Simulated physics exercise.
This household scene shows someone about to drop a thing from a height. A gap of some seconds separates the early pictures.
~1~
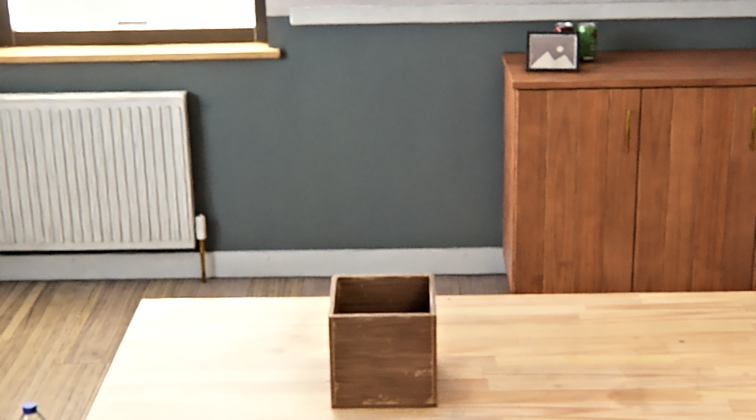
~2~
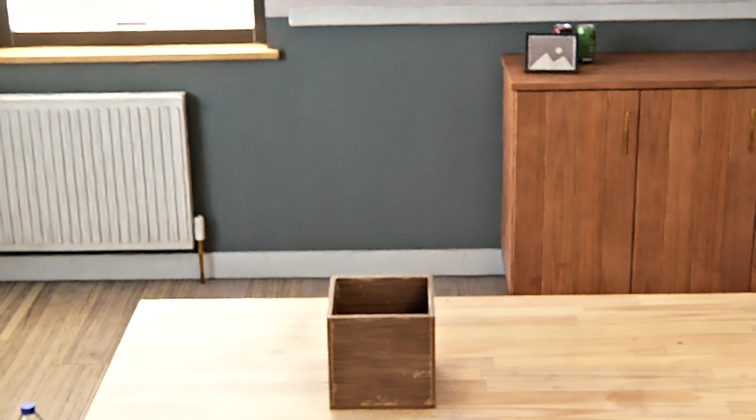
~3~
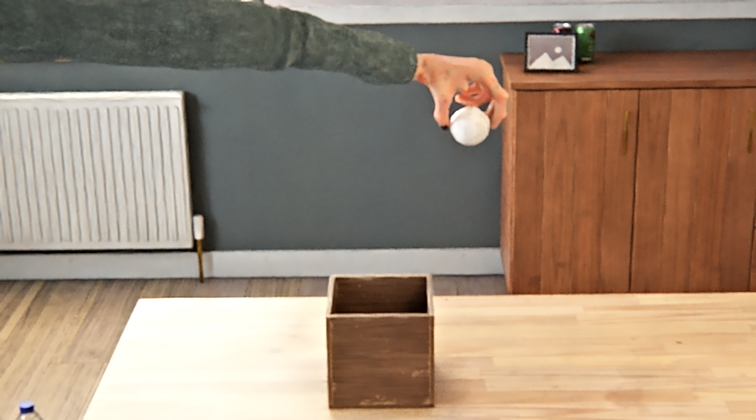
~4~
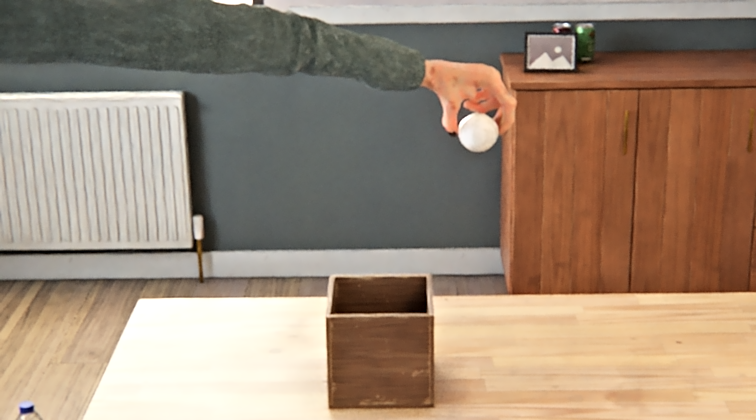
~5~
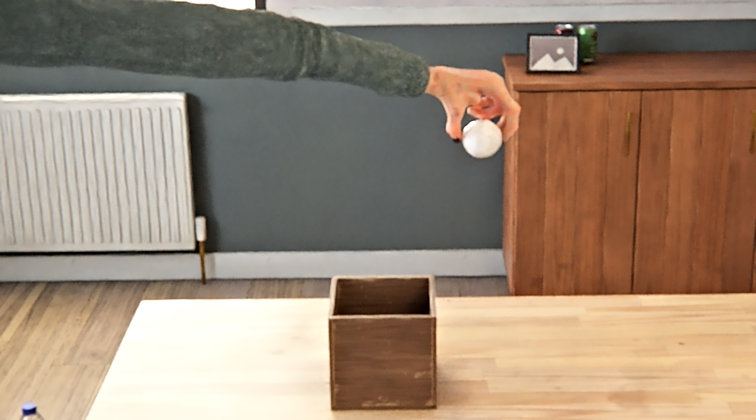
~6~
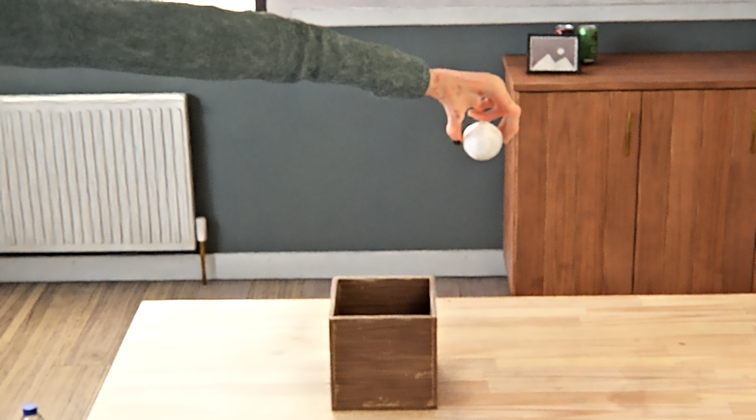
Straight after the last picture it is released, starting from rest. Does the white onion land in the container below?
Here it's going to be a miss, I reckon.
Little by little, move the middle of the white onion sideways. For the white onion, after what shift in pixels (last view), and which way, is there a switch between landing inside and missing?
52 px or so, leftward.
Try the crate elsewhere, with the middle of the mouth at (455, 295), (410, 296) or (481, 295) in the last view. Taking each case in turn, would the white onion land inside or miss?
Well, it is captured on the first go, never enters on the second and is captured on the third.
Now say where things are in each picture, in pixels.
Crate (384, 339), in the first picture.
Crate (382, 340), in the second picture.
Still on the way; white onion (470, 126); crate (381, 340), in the third picture.
Still on the way; white onion (478, 132); crate (381, 340), in the fourth picture.
Still on the way; white onion (482, 138); crate (384, 341), in the fifth picture.
In place, still held; white onion (483, 141); crate (384, 341), in the sixth picture.
Then, 0.16 s later than the last frame, white onion shifted about its own width near (482, 183).
Then, 0.24 s later than the last frame, white onion dropping near (482, 256).
Then, 0.30 s later than the last frame, white onion dropping near (481, 331).
When it is over, the white onion ends up outside, near (481, 369).
